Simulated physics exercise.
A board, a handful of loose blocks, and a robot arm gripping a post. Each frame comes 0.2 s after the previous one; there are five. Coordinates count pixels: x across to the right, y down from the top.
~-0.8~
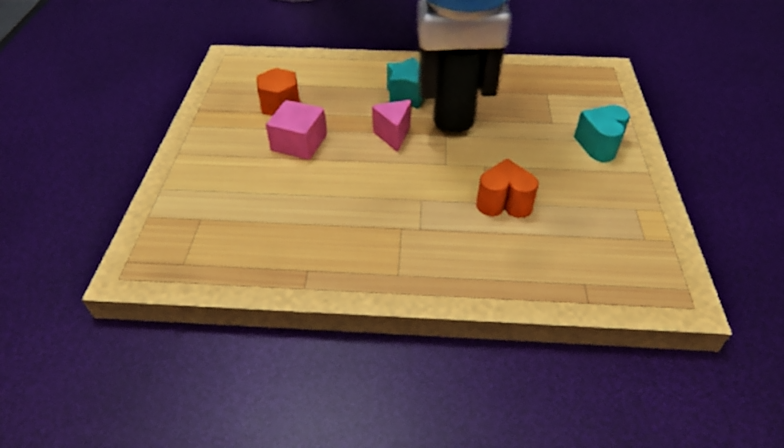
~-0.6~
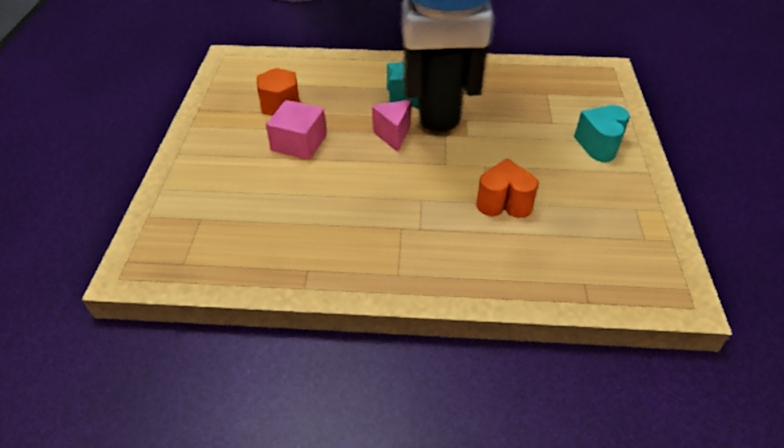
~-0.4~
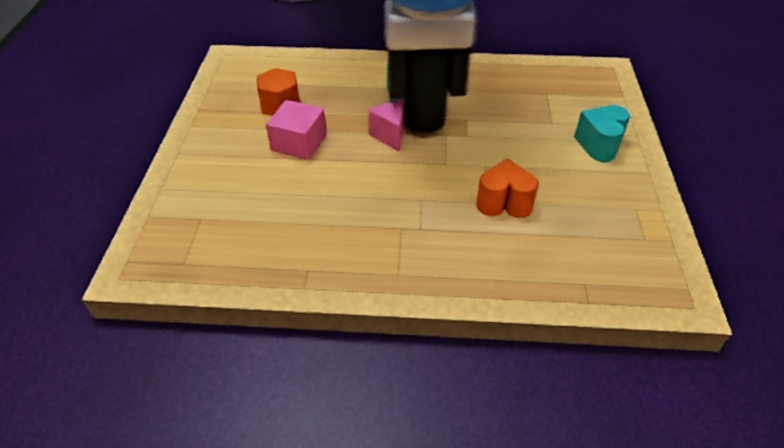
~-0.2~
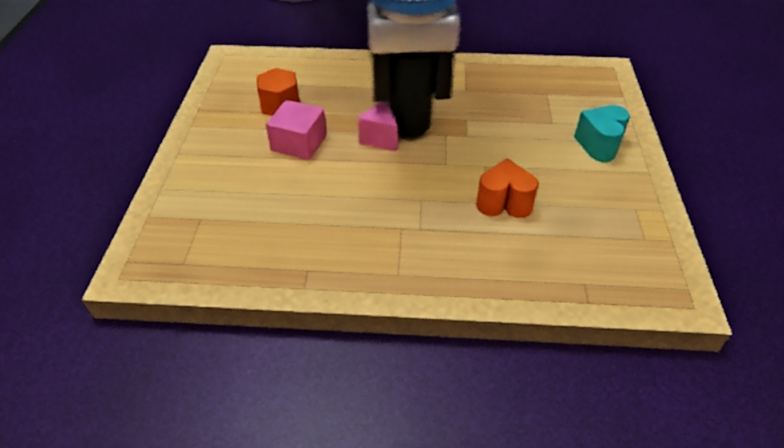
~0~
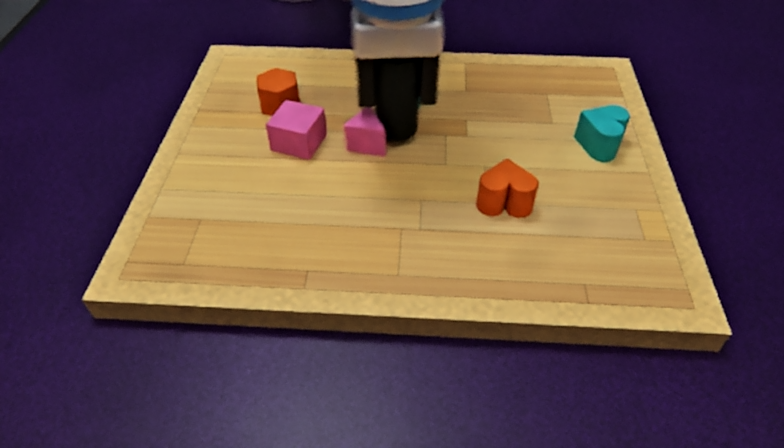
We see red, pink and turquoise blocks on a wooden board as a robot arm's dark post moves left, passing in front of a turquoise block, then pushes the pink triangle leftward, closer to the pink square piece.
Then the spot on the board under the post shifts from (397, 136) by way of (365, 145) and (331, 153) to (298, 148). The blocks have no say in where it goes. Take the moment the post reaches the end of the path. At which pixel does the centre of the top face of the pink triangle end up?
Final place: (274, 142).
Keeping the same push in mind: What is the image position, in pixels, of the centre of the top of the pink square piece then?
I predict (256, 109).
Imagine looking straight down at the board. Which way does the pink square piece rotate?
Viewed from above: Clockwise.
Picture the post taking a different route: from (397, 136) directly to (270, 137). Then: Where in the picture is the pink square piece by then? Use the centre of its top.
I think it will end close to (226, 128).
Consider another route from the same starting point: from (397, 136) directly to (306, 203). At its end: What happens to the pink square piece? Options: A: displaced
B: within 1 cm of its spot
The one that fits is B, within 1 cm of its spot.
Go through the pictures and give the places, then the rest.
Tip of the post (454, 121), middles of tops, pink square piece (295, 115), pink triangle (394, 110), turquoise star block (409, 69), in the first picture.
Post (440, 120), nothing pushed, in the second picture.
Post (425, 121), pink triangle (391, 110), in the third picture.
Post (411, 124), pink triangle (380, 113), in the fourth picture.
Post (397, 129), pink square piece (295, 115), pink triangle (366, 119), turquoise star block hidden, in the fifth picture.
On the path given first. One third of the way, post (364, 138); pink triangle (333, 130).
Two thirds of the way, post (330, 146); pink square piece (286, 115), turned 20° clockwise; pink triangle (296, 139).
At the end, post (297, 141); pink square piece (256, 109), turned 20° clockwise; pink triangle (274, 142), turned 35° anticlockwise; turquoise star block unmoved.
